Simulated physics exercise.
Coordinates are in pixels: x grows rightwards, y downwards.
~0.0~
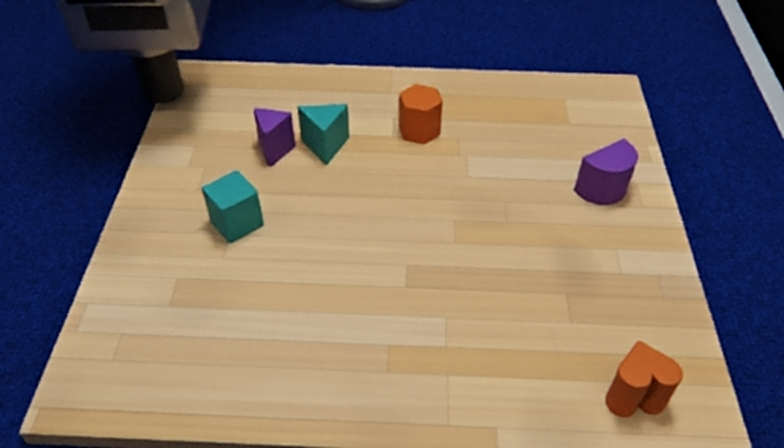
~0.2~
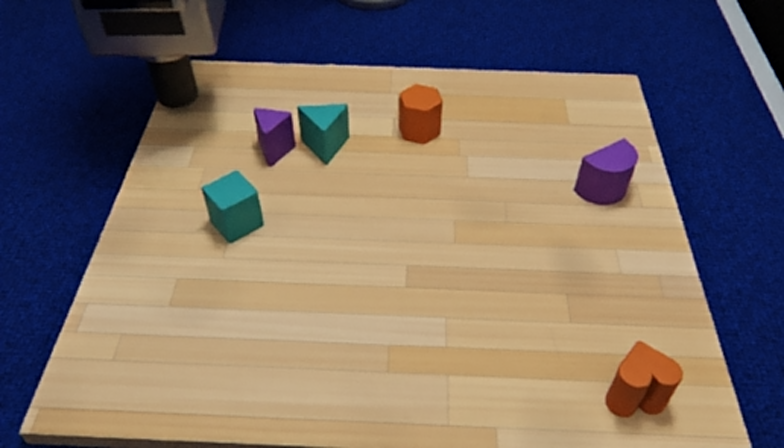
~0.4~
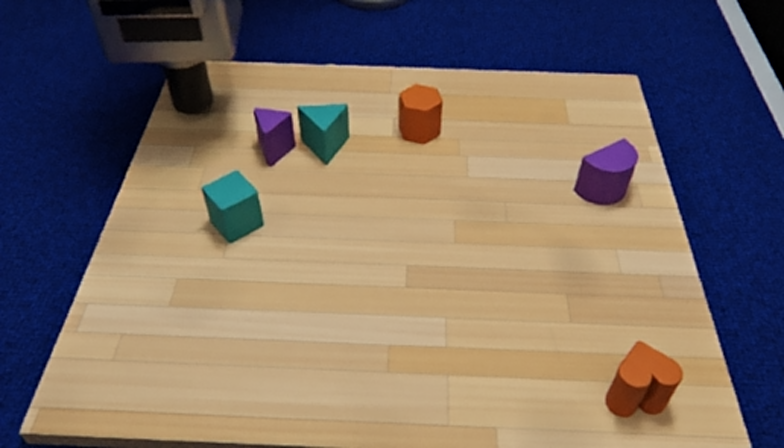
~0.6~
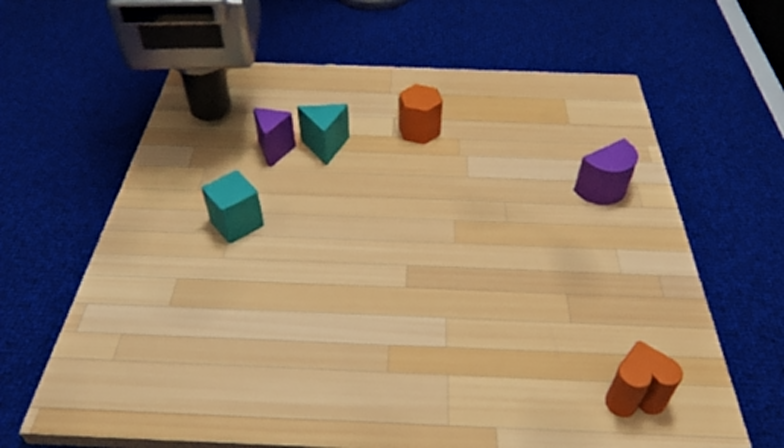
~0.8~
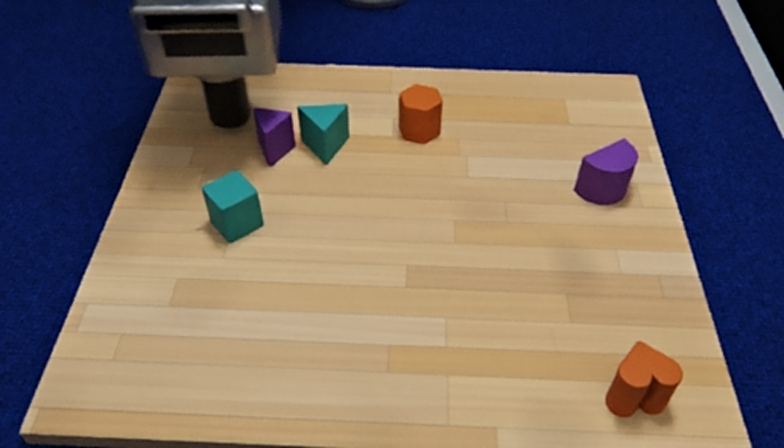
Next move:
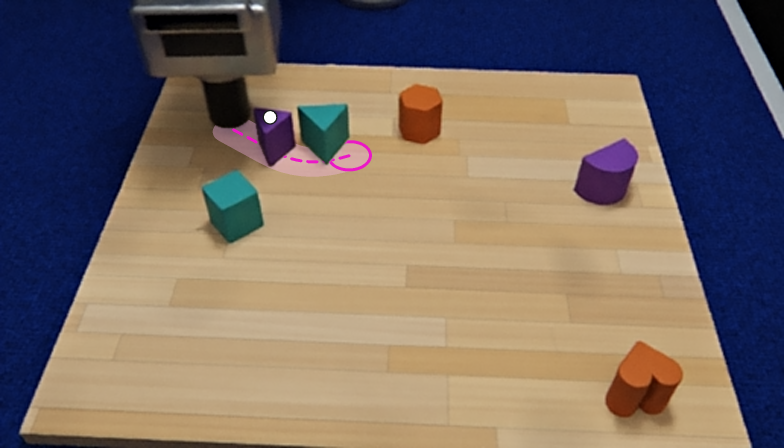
Robot arm with a dark stick moving slightly right toward a purple triangle on a wooden board, the scattered blocks staying still.
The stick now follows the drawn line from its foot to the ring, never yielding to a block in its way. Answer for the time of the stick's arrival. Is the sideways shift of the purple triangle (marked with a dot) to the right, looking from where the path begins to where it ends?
Going by the path, yes.
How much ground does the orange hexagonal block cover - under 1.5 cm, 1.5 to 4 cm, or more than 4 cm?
The best fit is under 1.5 cm.
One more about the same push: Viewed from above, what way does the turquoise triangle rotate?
From the top, the block rotates counterclockwise.
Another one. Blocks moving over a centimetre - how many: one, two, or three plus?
Looking at the path, I think two of the blocks end up more than 1 cm away.
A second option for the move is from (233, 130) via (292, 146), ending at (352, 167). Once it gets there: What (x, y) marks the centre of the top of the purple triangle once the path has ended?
Its top middle: (317, 148).
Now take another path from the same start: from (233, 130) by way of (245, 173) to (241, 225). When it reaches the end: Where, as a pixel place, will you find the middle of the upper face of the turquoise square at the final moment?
It is at (214, 228).
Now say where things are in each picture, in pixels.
The first frame shows stick's lower end (164, 92); purple triangle (270, 117); turquoise triangle (323, 113); orange hexagonal block (421, 97).
The second frame shows stick (178, 97); blocks still.
The third frame shows stick (194, 103); blocks still.
The fourth frame shows stick (211, 110); blocks still.
The fifth frame shows stick (231, 117); purple triangle (270, 117); turquoise triangle (323, 113); orange hexagonal block (421, 97).
Drawn move, from (233, 130) over (266, 147) and (305, 161) to (350, 156); the dot is on the purple triangle.
The first path, step by step. One third of the way, stick (265, 135); purple triangle (295, 132).
Two thirds of the way, stick (304, 149); purple triangle (323, 150), turned 45° clockwise; turquoise triangle (333, 113), turned 10° anticlockwise.
At the end, stick (349, 143); purple triangle (333, 150), turned 90° clockwise; turquoise triangle (370, 102), turned 30° anticlockwise; orange hexagonal block still.
